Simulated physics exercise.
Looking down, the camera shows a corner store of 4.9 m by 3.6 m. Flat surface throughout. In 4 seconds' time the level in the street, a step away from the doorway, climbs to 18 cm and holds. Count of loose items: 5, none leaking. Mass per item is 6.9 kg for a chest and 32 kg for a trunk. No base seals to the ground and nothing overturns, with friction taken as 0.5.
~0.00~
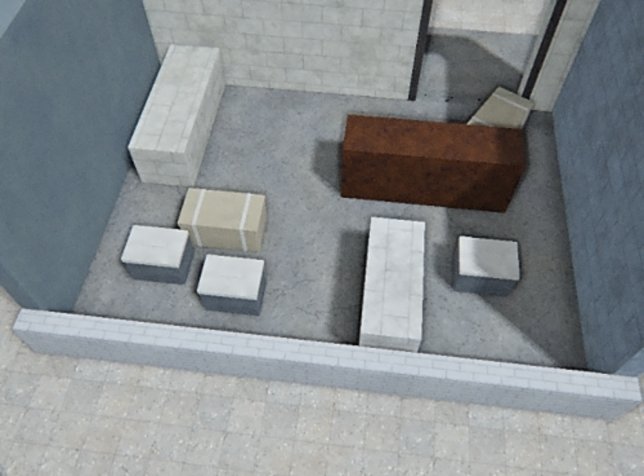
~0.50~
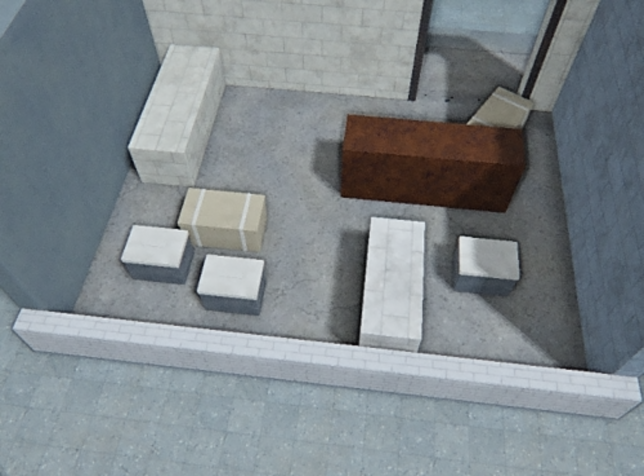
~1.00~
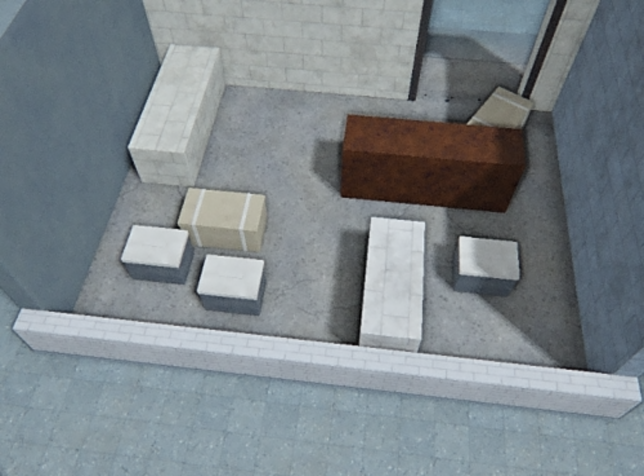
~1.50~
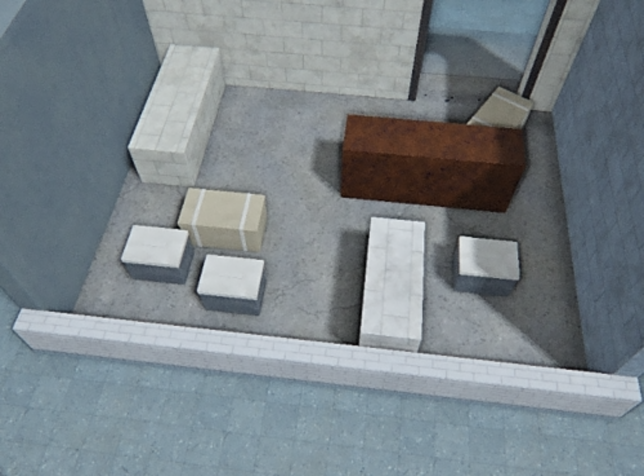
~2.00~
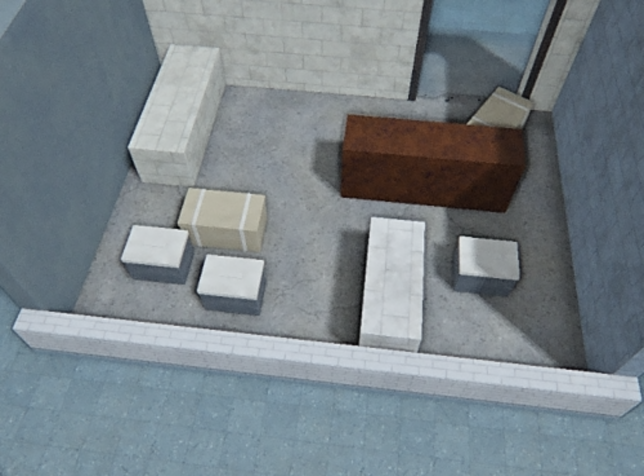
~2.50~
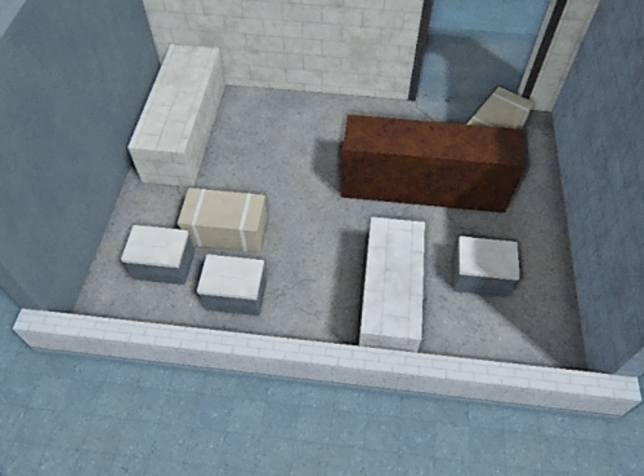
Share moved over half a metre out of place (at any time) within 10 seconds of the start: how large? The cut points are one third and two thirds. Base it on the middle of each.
Most likely only a small minority gets moved that far.
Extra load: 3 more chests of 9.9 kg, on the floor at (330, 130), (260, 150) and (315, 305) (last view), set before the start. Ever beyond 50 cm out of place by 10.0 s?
For each in turn I get a greater distance, a greater distance and a smaller distance.
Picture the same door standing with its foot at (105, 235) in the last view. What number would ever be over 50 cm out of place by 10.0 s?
The answer then is 2.
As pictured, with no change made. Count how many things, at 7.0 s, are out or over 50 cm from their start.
By that time the total stands at 0.
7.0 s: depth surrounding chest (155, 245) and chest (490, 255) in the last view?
Close to 1 and 2 centimetres.
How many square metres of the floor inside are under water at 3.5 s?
At that time the wet patch spans about 1.0 m2.
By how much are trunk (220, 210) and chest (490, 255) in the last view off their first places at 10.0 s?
0 cm, 5 cm.
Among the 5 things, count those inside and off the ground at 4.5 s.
I count 0.
After 3.5 s 0 of 5 are over 50 cm from their spots; 0 afloat.
After 4.5 s 0 of 5 are over 50 cm from their spots; 0 afloat.
After 7.0 s 0 of 5 are over 50 cm from their spots; 1 afloat.
After 10.0 s 0 of 5 are over 50 cm from their spots, and 0 have been at some point; 1 afloat.
